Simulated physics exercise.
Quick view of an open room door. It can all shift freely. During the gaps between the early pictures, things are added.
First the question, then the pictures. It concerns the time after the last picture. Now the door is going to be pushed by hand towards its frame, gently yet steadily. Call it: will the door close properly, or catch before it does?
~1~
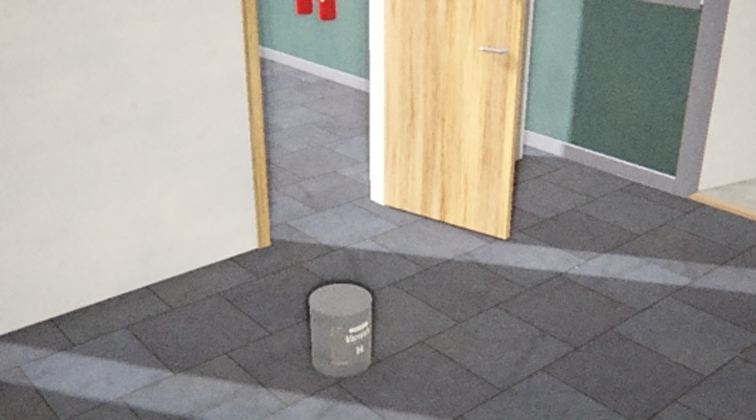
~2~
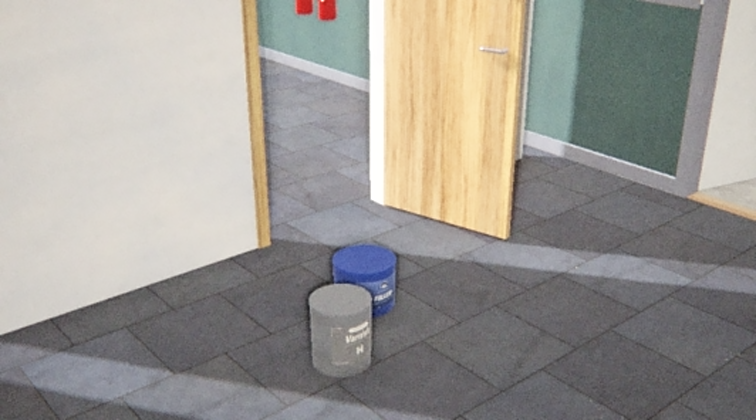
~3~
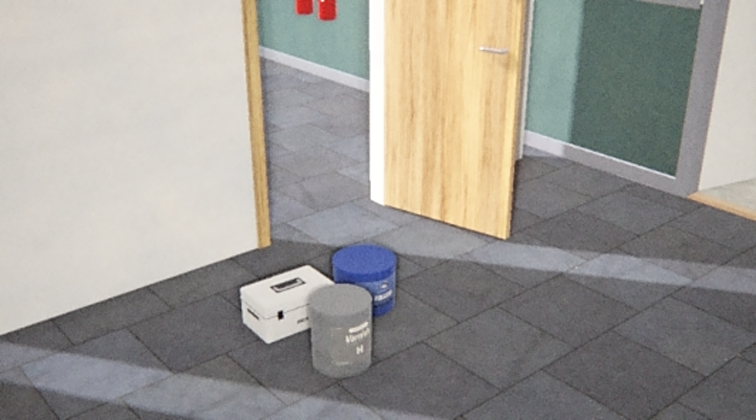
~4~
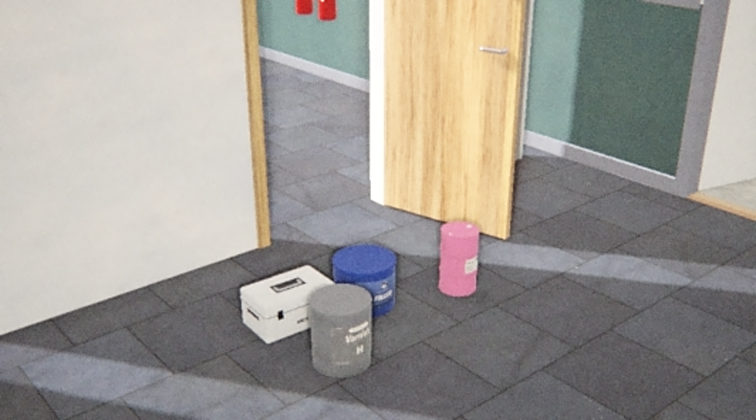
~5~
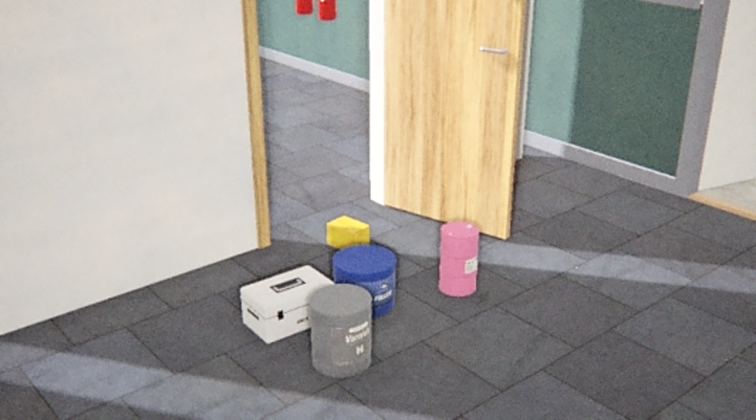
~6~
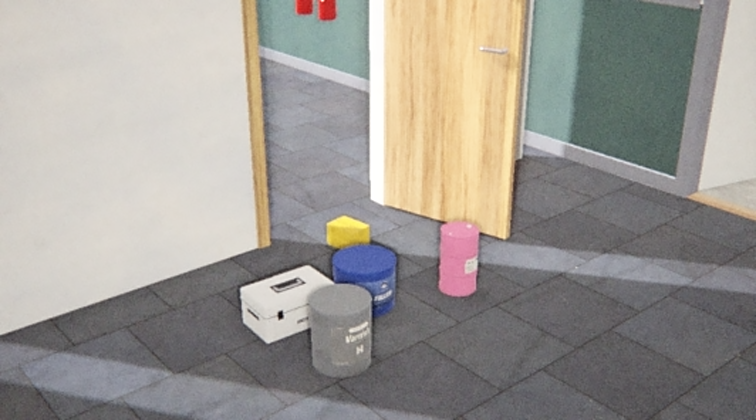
Closes properly.
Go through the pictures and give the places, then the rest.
In the first picture, door wide open and still.
In the second picture, door wide open and still; grey pail (341, 330).
In the third picture, door wide open and still; blue pail (365, 281).
In the fourth picture, door wide open and still; white toolbox (289, 303); grey pail (341, 330).
In the fifth picture, door wide open and still; pink canister (459, 259); blue pail (365, 281).
In the sixth picture, door wide open and still; yellow box (348, 235); white toolbox (289, 303).
Then, 1.40 s after the last picture, open by 46°.
Then, 1.90 s after the last picture, open by 15°; yellow box slid about its own width near (303, 230).
At rest, open by 0°; moved from the start, yellow box; the other 4 in place. Seen from the same camera at the end, yellow box near (276, 217).
